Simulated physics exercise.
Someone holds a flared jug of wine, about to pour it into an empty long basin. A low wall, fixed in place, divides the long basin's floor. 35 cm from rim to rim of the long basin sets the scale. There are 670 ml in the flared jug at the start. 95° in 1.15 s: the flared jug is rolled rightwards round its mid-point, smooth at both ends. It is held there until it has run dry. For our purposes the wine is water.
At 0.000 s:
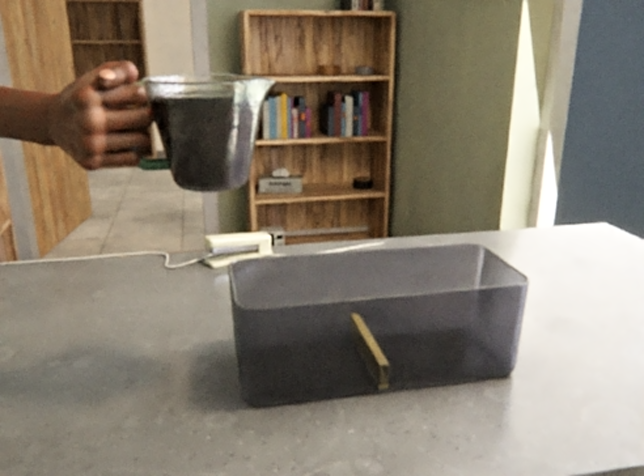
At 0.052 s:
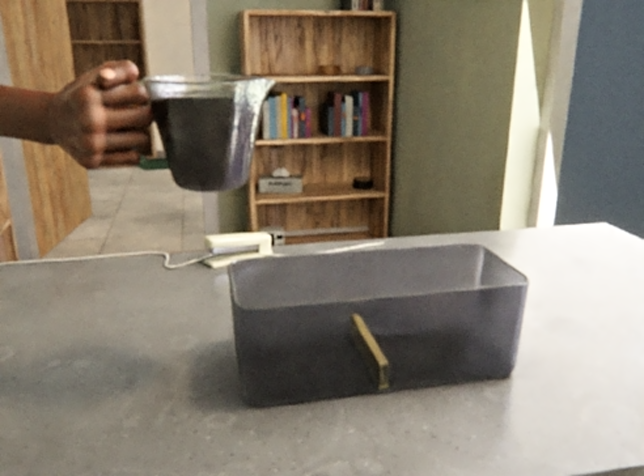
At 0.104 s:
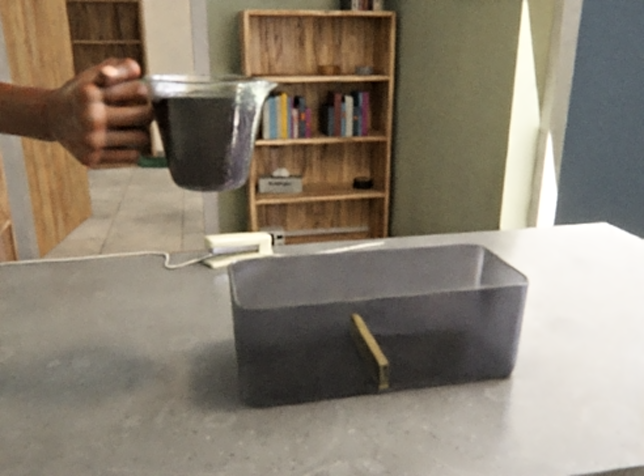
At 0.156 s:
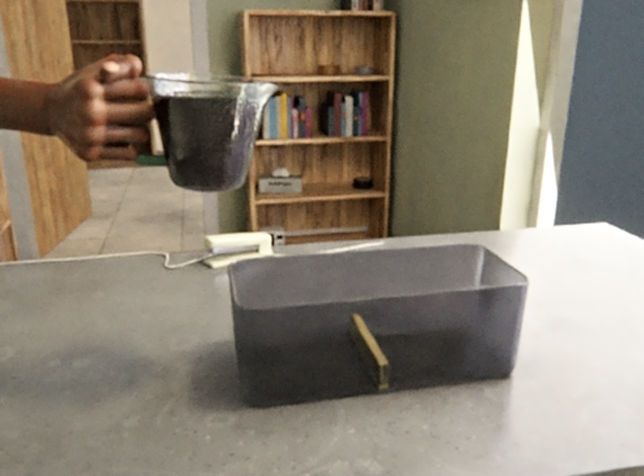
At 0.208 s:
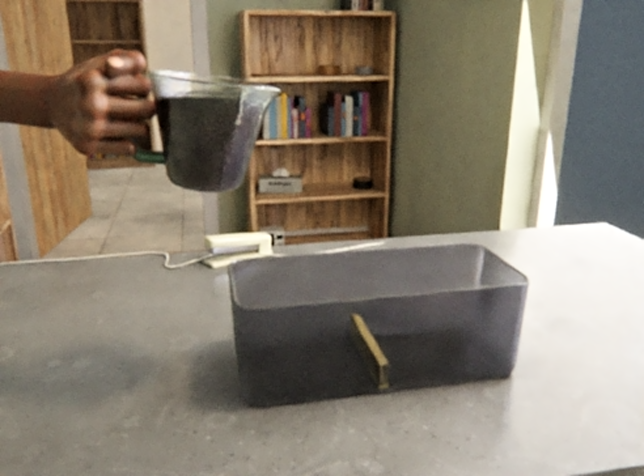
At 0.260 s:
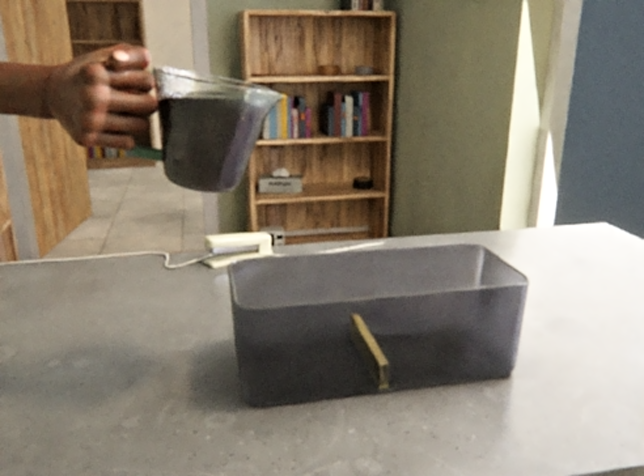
A hand holding a jug of dark liquid tilts it slightly rightwards above an empty basin.
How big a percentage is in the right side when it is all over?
Roughly 20 per cent is in the right side.
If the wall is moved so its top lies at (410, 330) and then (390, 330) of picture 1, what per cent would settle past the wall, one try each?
I'd put it at about 15 per cent for the first and about 5 per cent for the second.
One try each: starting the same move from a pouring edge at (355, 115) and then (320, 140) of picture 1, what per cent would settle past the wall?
The first try gives 95 percent and the second 70 percent.
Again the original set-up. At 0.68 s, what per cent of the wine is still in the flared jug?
Around 72 in a hundred.
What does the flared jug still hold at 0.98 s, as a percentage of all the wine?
20 in a hundred, give or take.
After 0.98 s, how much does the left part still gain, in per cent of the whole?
About 32 percent.
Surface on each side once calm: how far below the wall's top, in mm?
For the left, around 10 mm; for the right, around 28 mm.
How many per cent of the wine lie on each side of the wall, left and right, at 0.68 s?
About 6 left, 0 right.
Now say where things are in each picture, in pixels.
In the first frame, it leans 0°; its right rim is at (275, 80); the wine meets the walls at (152, 96) and (261, 94); the long basin's rim runs from (232, 284) to (504, 262); the wall's top is at (368, 338).
In the second frame, it leans 0°; its right rim is at (275, 81); the wine meets the walls at (152, 96) and (261, 94).
In the third frame, it leans 2°; its right rim is at (277, 82); the wine meets the walls at (153, 95) and (262, 95).
In the fourth frame, it leans 4°; its right rim is at (278, 85); the wine meets the walls at (155, 95) and (264, 96).
In the fifth frame, it leans 7°; its right rim is at (281, 89); the wine meets the walls at (157, 96) and (267, 97).
In the sixth frame, it leans 11°; its right rim is at (284, 95); the wine meets the walls at (160, 97) and (272, 98).
By 0.68 s the tilt is 61° and 72 per cent is still to pour, 6 is left of the wall and 0 right of it.
By 0.98 s the tilt is 90° and 20 per cent is still to pour, 44 is left of the wall and 13 right of it.
By 1.30 s the tilt is 95° and 1 per cent is still to pour, 78 is left of the wall and 15 right of it.
By 1.65 s the tilt is 95° and 0 per cent is still to pour, 77 is left of the wall and 21 right of it.
At rest 77 per cent lies left of the wall, 20 right of it and 3 outside.
